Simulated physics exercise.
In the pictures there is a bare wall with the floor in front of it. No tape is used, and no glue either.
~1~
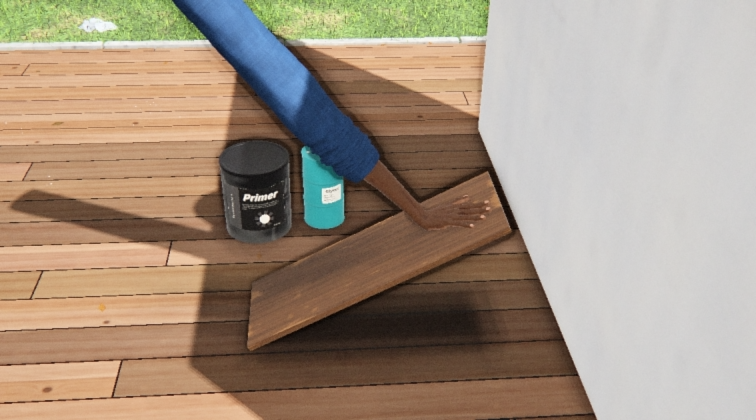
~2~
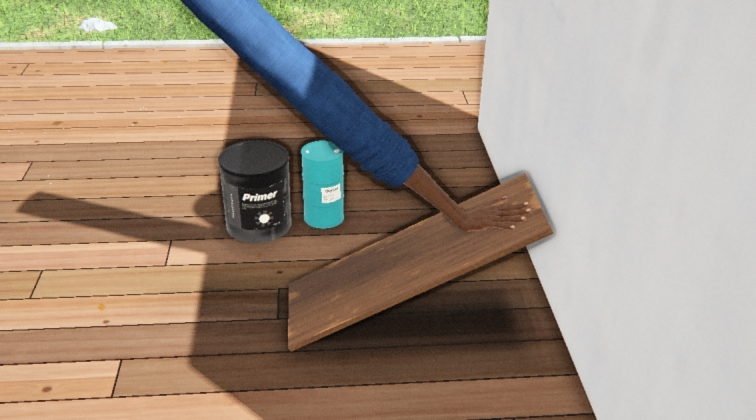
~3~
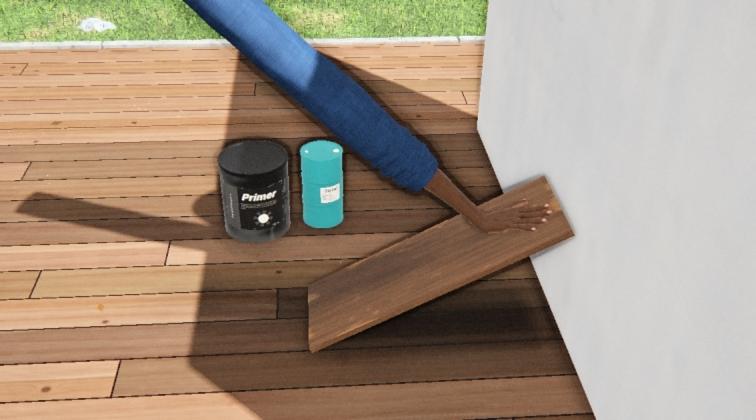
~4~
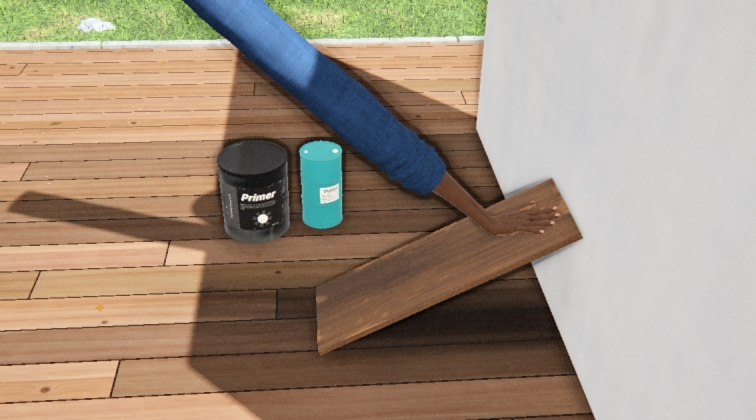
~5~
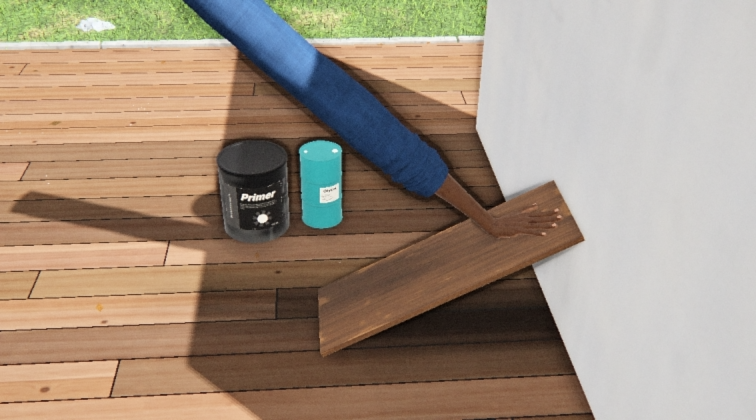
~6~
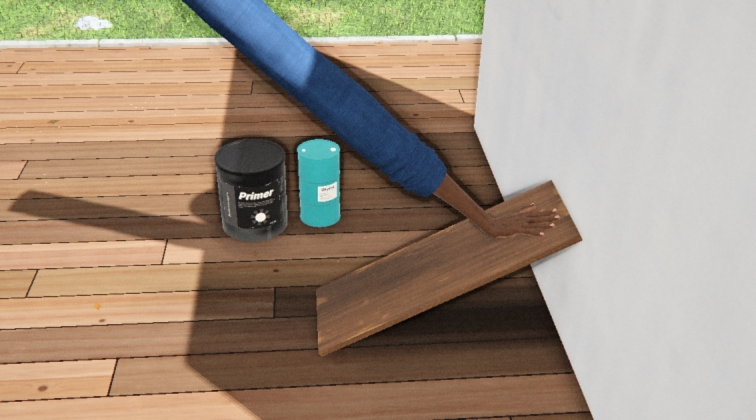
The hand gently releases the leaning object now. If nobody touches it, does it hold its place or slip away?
It will not hang on.
Then, 0.30 s past the last view, brown board sunk by 14° near (426, 292).
Then, 0.40 s past the last view, brown board sunk by 28° near (419, 316).
Finally, moved from the start, brown board; the other 2 still in place. Final places as the last picture's camera would see them, brown board near (419, 316). The board gives way.
